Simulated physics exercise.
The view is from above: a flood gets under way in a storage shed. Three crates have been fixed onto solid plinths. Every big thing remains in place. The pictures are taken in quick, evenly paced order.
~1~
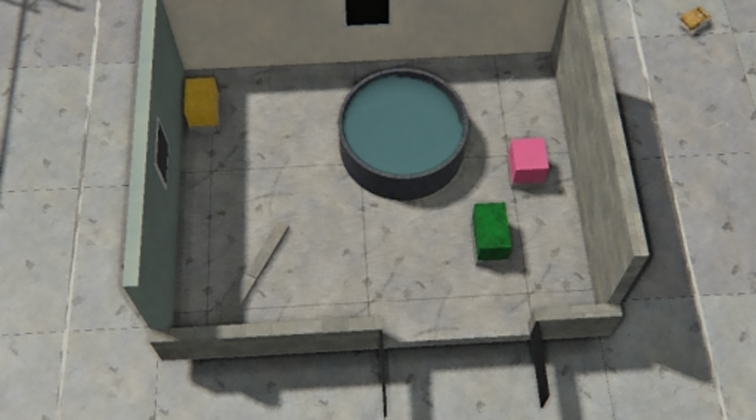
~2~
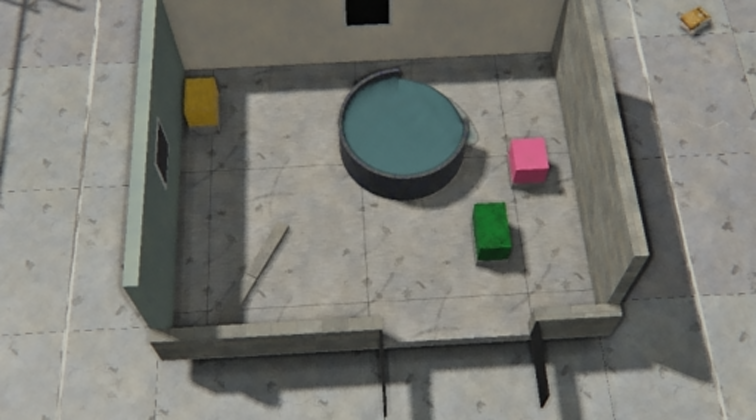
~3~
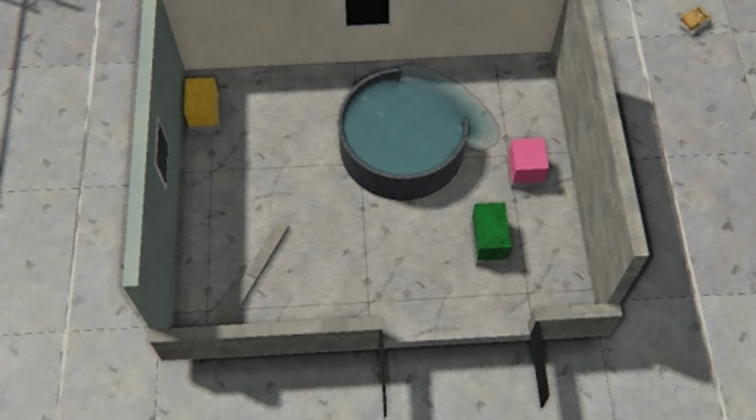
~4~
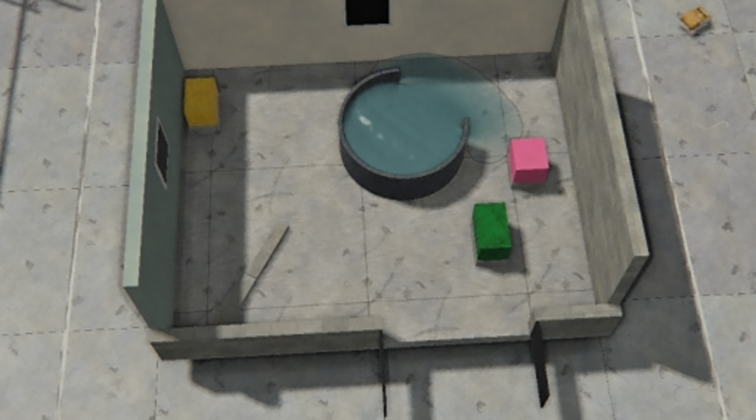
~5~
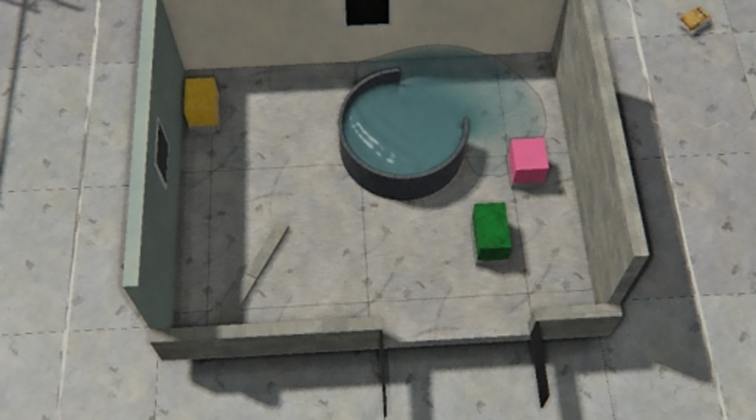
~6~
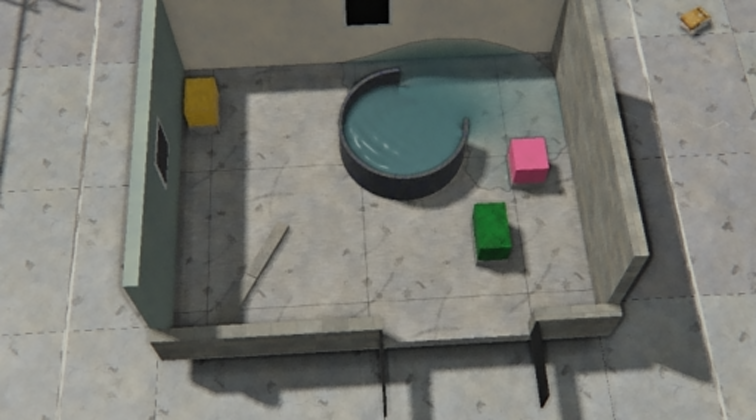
Water poured out through a gap in the far side of a round pool and spread across the floor toward the back and right walls, while the colored boxes nearby stayed where they were.
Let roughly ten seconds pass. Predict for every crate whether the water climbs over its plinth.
One by one: The yellow crate is out of reach; the green crate is out of reach; the pink crate is within reach.
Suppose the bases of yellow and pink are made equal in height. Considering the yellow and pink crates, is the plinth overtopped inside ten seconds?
Looks like the yellow comes through fine, and the pink is inundated.
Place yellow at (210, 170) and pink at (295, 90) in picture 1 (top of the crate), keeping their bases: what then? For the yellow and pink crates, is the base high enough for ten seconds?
I reckon the yellow one is missed, while the pink one is missed.
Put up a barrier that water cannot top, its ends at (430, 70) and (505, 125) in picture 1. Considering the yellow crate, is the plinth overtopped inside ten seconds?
Yellow crate: Left dry.
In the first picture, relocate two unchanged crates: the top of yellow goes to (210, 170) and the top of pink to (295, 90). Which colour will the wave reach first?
My pick is the pink crate.
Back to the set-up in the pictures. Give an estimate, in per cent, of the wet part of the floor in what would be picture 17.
Some 30 in a hundred.
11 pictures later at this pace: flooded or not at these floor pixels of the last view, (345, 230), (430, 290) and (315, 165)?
Going through them in order, I'd call them clear, clear and clear.
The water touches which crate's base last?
I'd go with the one in yellow.
A moment on, water covers 20 % of the floor; the yellow crate not reached, the green crate water round its plinth, the pink crate water round its plinth.
Next, water covers 30 % of the floor; the yellow crate not reached, the green crate water round its plinth, the pink crate water round its plinth.
Then, water covers 55 % of the floor; the yellow crate water round its plinth, the green crate water round its plinth, the pink crate water round its plinth.
Later, water covers 80 % of the floor; the yellow crate water round its plinth, the green crate water round its plinth, the pink crate water round its plinth.
In the end, water covers 100 % of the floor; the yellow crate stayed above the water, the green crate stayed above the water, the pink crate was topped.
